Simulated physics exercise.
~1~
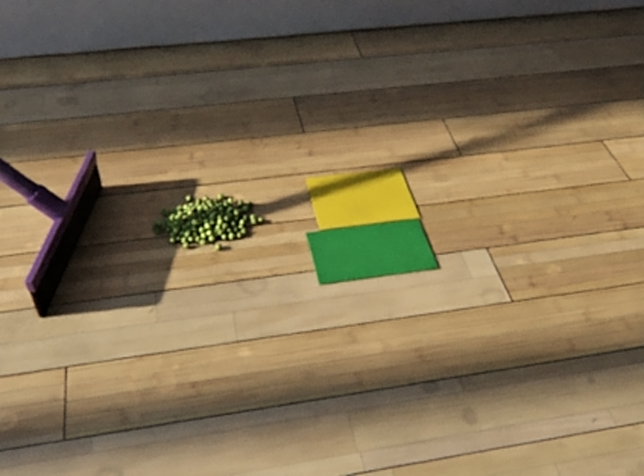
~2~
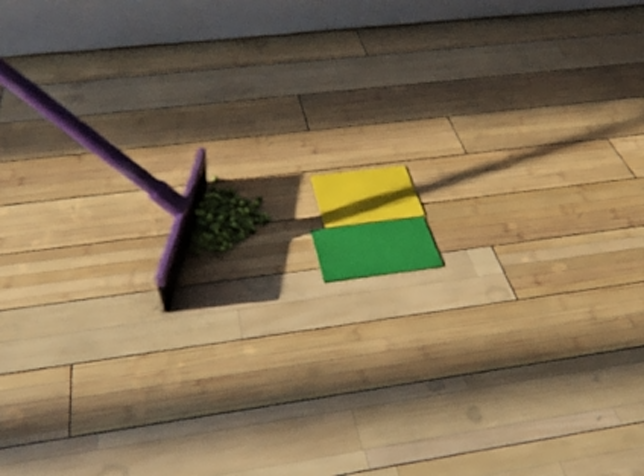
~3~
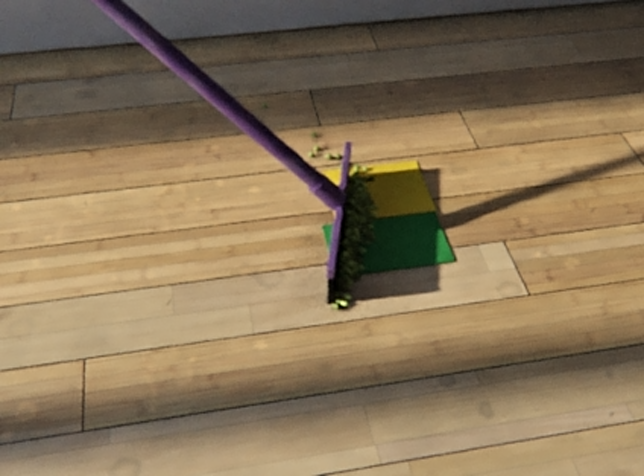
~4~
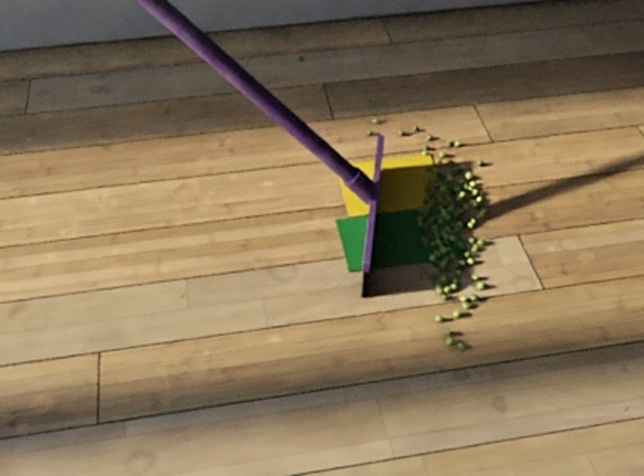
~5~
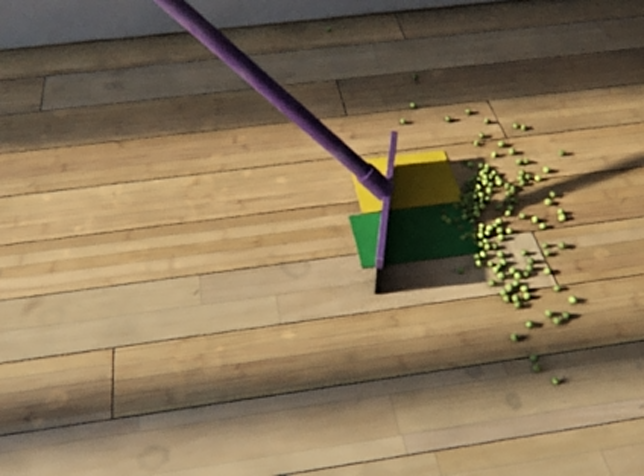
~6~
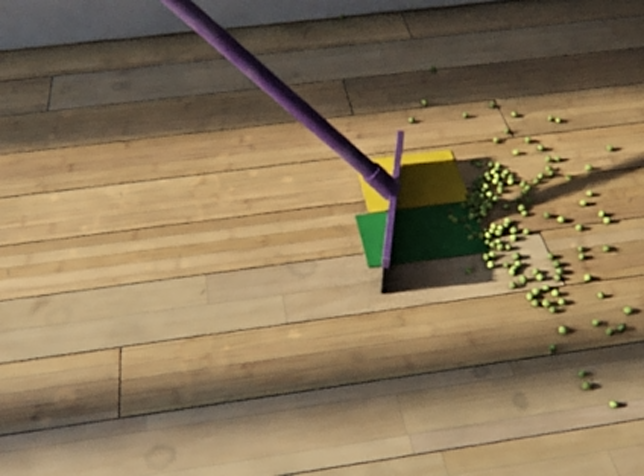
A light wooden plank floor stretches before a grey wall, seen from above at an angle, with a purple long-handled squeegee at the left. To its right lies a loose heap of small green peas, and beyond it a yellow sheet sits directly above a green one. The squeegee slides right, gathers the peas against its blade and pushes them onto the sheets. It slows and stops over them, while the peas spill ahead past the right edges and scatter. The blade ends standing across both sheets, with most peas spread over the bare planks to the right.
